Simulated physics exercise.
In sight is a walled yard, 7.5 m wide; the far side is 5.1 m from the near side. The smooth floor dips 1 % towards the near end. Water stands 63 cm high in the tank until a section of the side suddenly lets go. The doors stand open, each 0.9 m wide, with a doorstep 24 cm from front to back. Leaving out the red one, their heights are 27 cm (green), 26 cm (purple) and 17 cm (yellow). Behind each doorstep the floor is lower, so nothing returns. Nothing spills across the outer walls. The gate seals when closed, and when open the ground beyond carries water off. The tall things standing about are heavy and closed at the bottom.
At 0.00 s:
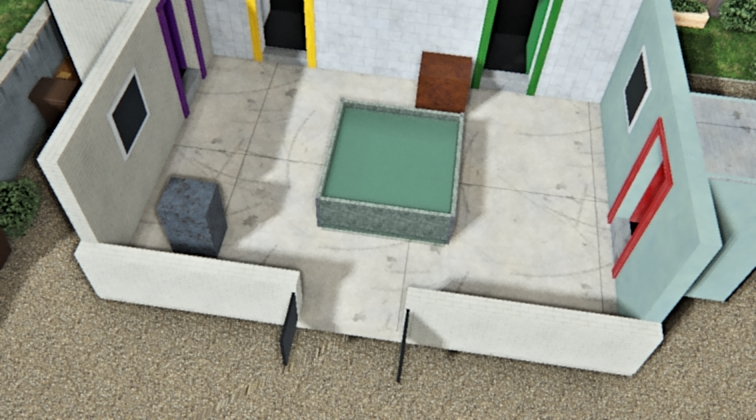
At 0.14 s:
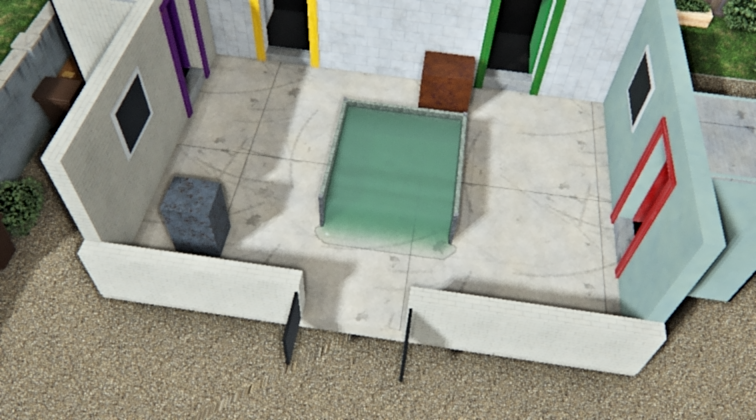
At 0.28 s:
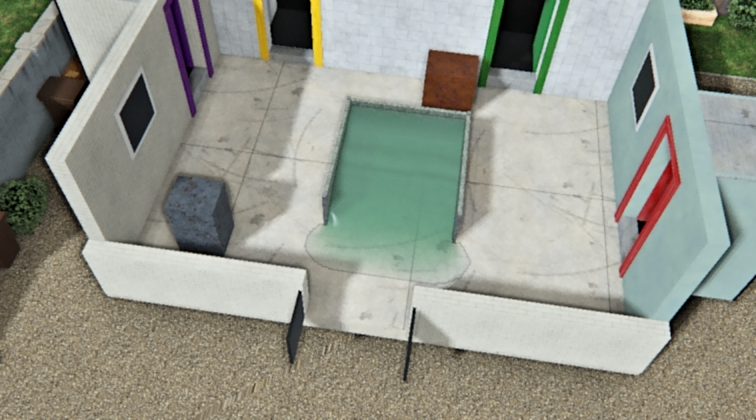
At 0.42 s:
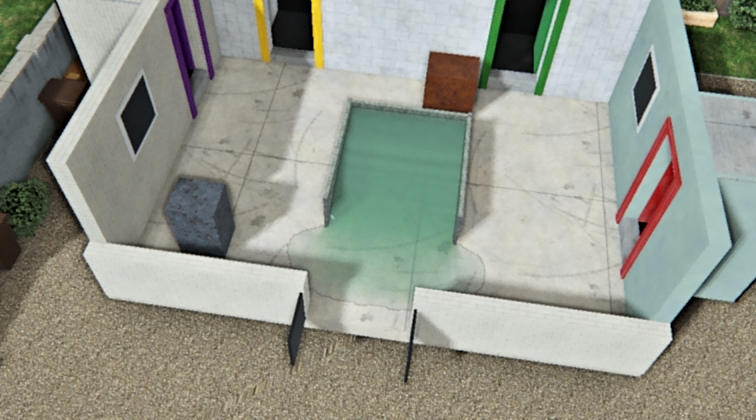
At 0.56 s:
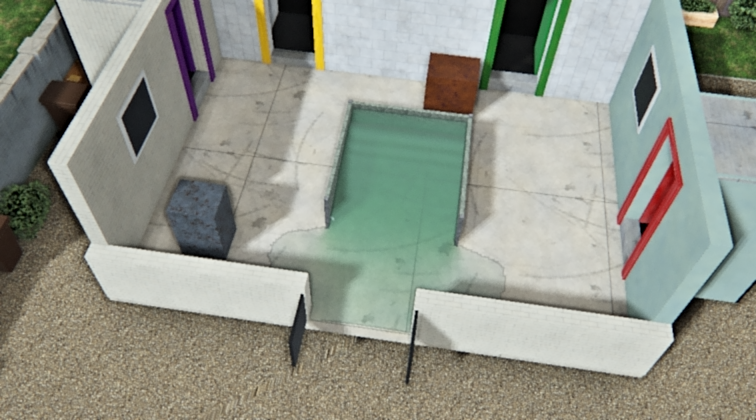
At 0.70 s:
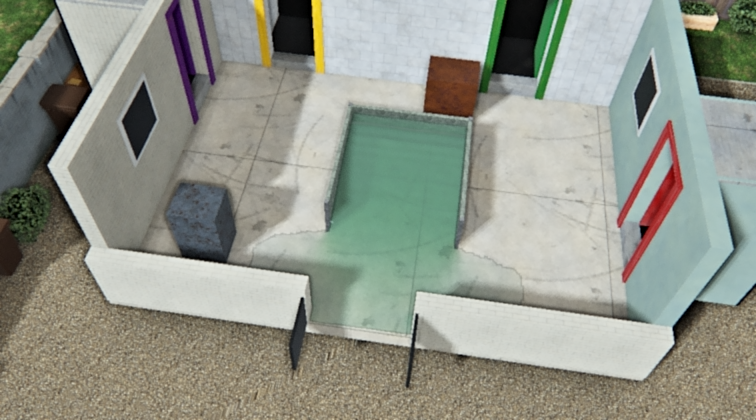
Green water fills a rectangular grey-walled tank in a pale walled yard, seen from high above, with a dark grey block to the left and a rust-brown panel behind. Purple, yellow and green surrounds mark openings at the left and back, a red one stands right, and a gap opens in the low front wall. The tank's near side gives way and water pours forward, spreading sideways and thinning across the floor towards the gap, while the view shifts very slightly.
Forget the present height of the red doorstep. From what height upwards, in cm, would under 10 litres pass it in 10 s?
It would have to be roughly 6.5 cm high.
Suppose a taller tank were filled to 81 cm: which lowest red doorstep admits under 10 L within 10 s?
Some 9.0 cm.
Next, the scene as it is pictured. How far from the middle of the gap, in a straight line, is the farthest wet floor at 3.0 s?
Roughly 4.0 m.
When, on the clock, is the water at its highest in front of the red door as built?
At about 3.0 s.
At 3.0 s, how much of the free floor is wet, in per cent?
About 35 per cent.
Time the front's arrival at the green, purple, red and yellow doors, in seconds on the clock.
Green 5.0 s, purple 4.5 s, red 2.2 s, yellow 6.0 s.
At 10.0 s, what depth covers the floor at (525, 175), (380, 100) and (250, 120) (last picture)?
Roughly 5, 3 and 2 cm, in turn.
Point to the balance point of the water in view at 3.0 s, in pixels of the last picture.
Around (405, 248).
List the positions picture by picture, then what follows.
The first frame shows the tank at (394, 158) is whole and still, 63 cm deep; the red door at (634, 209) is dry.
In the second frame, water pours out at (387, 223) and has run 0.3 m, to (331, 240); about 11 cm deep outside, 63 cm at the back.
In the third frame, the gap is at (390, 224), the front 0.8 m out at (337, 266); the back of the tank holds 63 cm.
In the fourth frame, the gap is at (391, 226), the front 1.3 m out at a hidden place; the back of the tank holds 63 cm.
In the fifth frame, the gap is at (392, 228), the front 1.7 m out at a hidden place; the back of the tank holds 58 cm.
In the sixth frame, water pours out at (392, 231) and has run 1.7 m, to a hidden place; about 9 cm deep outside, 52 cm at the back; 2.0 m in a straight line remain to the red door at (644, 212).
After 1.4 s water covers 20 % of the floor, deepest (38 cm) near (424, 323); it has not reached the red door.
After 3.0 s water covers 35 % of the floor, deepest (25 cm) near (611, 350); 11 cm at the red door, 0 litres in over its 21 cm doorstep.
After 10.0 s water covers 100 % of the floor, deepest (6 cm) near (376, 128); 3 cm at the red door, 0 litres in over its 21 cm doorstep.
At the red door as built, the water arrived by 2.3 s and peaked near 11 cm at 3.0 s.
With a doorstep of 5.5 cm, 15 litres would have come in within the 10 s; with 7.5 cm, 6 litres. So under 10 litres takes about 6.5 cm.
